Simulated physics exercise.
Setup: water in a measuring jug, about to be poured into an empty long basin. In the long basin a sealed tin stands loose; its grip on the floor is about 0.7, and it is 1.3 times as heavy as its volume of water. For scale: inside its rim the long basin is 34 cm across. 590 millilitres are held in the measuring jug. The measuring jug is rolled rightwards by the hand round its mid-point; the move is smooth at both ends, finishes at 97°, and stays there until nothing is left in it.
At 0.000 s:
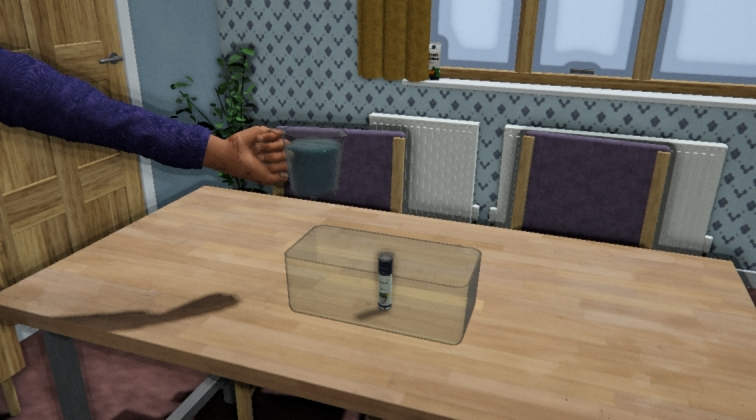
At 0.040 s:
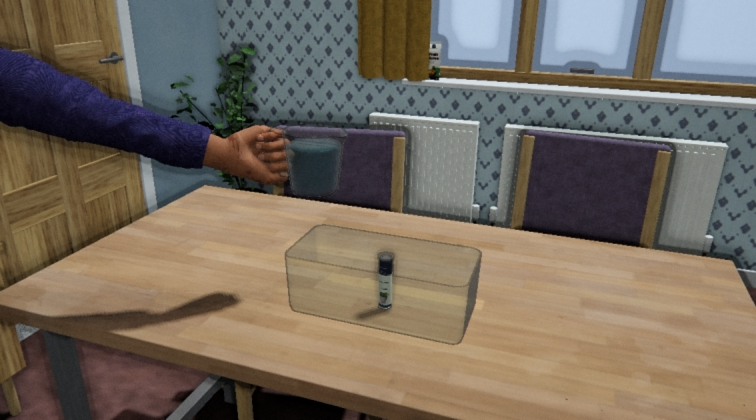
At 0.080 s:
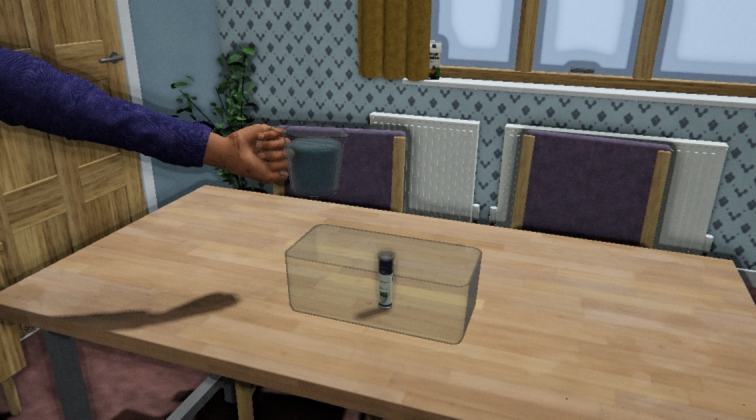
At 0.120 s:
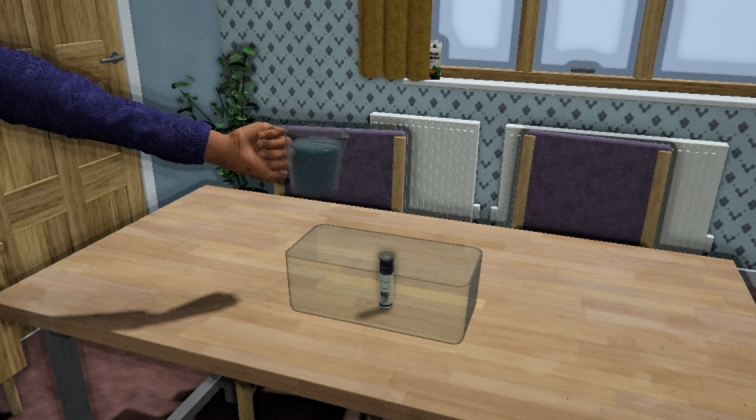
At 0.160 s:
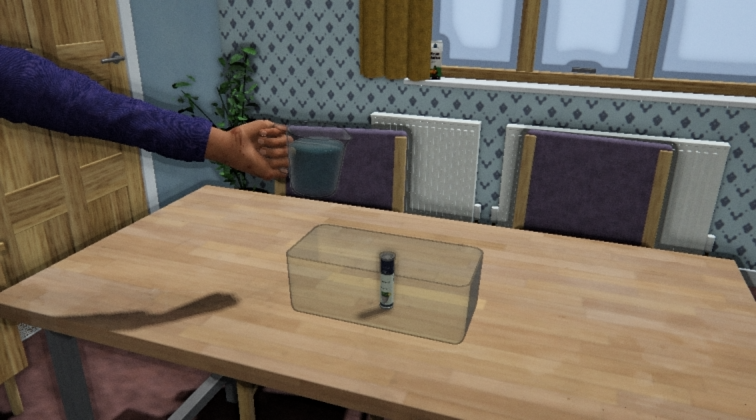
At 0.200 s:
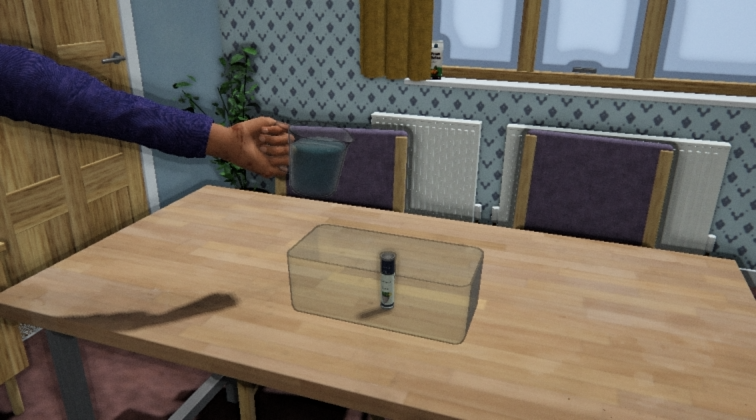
A dining room with blue patterned wallpaper, white radiators and purple-backed chairs is seen from slightly above a wooden table. A clear, amber-tinted long basin sits on the table, with a small dark-topped cylinder visible through it, while a purple-sleeved arm from the left holds a jug of bluish water. The hand keeps the jug nearly still, then slowly tilts it slightly rightwards, as the view barely drifts.
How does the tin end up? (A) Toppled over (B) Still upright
Option A: Toppled over.
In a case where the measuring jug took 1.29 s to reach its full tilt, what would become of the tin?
Well, the tin simply tips.
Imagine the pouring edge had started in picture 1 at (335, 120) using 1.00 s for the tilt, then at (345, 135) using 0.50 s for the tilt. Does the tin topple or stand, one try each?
The tin overturns the first time and overturns the second time.
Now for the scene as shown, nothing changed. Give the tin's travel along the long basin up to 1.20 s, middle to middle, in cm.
Centre to centre, close to 3 cm.
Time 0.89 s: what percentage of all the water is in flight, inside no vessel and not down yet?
Some 26 % is up in the air.
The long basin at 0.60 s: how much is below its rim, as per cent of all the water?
Roughly 0 per cent.
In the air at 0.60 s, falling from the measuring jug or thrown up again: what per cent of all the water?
Near 12 per cent of it all.
By 0.60 s the tilt is 61° and 87 per cent is still to pour; the tin stands where it began.
By 0.89 s the tilt is 93° and 34 per cent is still to pour; the tin stands where it began.
By 1.20 s the tilt is 97° and 4 per cent is still to pour; the tin leans 36°.
By 1.53 s the tilt is 97° and 0 per cent is still to pour; the tin lies on its side.
At rest the tin lies on its side.
